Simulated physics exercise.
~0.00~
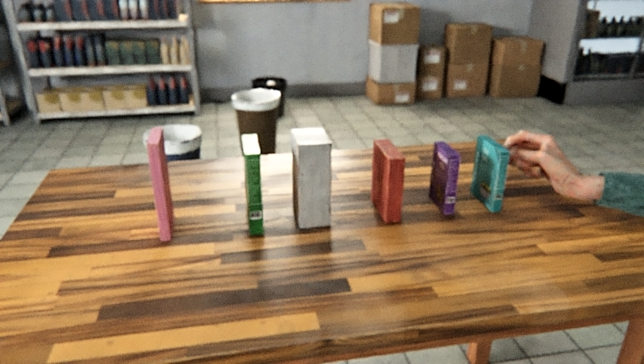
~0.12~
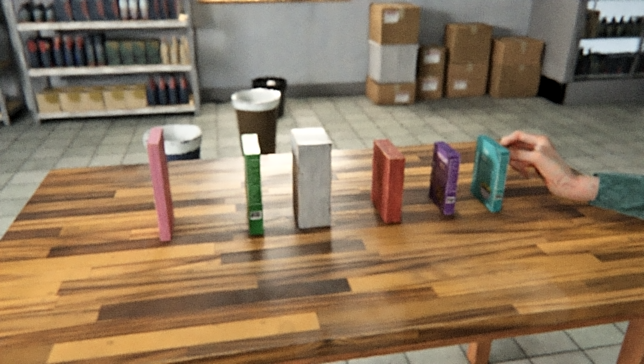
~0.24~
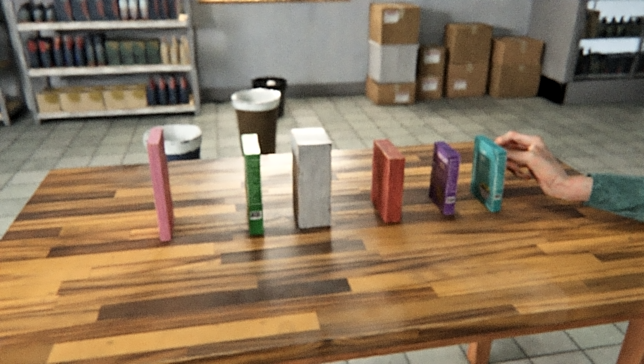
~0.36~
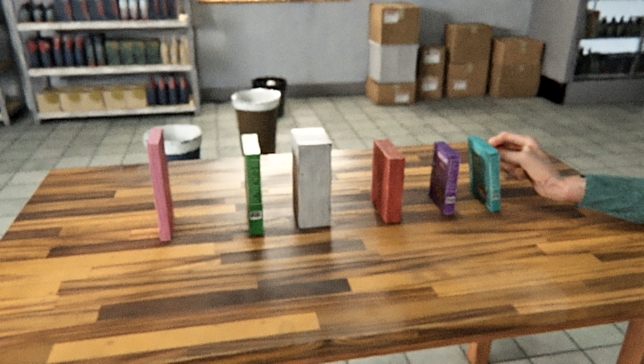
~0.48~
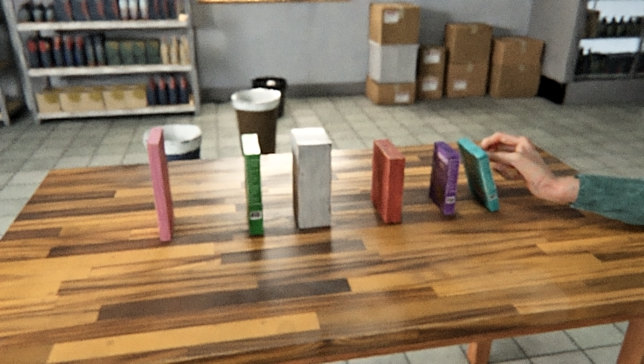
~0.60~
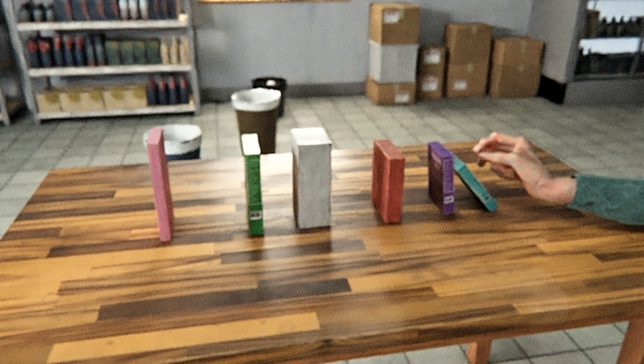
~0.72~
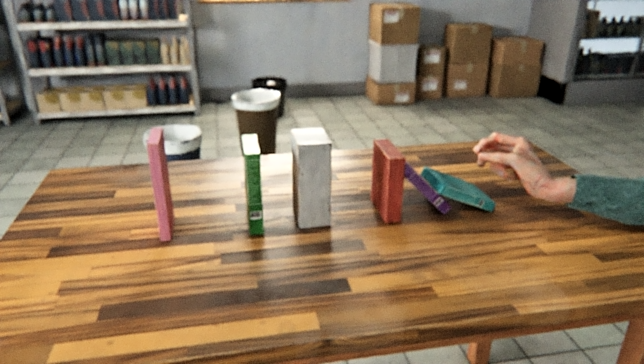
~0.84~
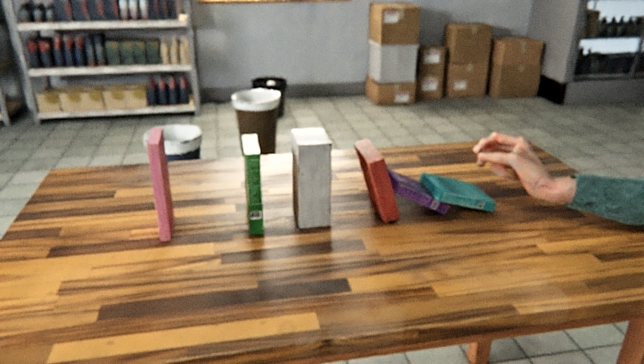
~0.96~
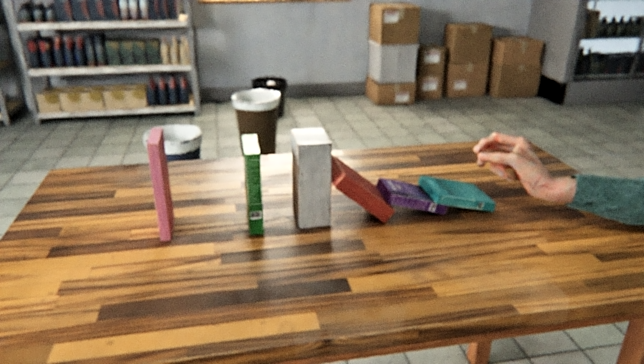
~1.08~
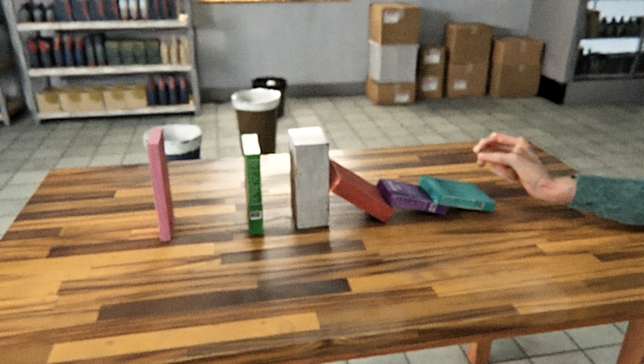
In a tiled room with stocked shelves and stacked cardboard boxes at the back, a still, slightly raised view looks across a striped wooden table. Six box-like items stand in a spaced row, pink, green, white, red, purple and turquoise from left to right. A hand in a teal sleeve at the right pushes the turquoise one until it tips left against the purple one. The purple one topples into the red, which tilts over in turn. The red one ends leaning against the upright white block, with purple and turquoise lying behind it to the right, while green and pink stay standing.
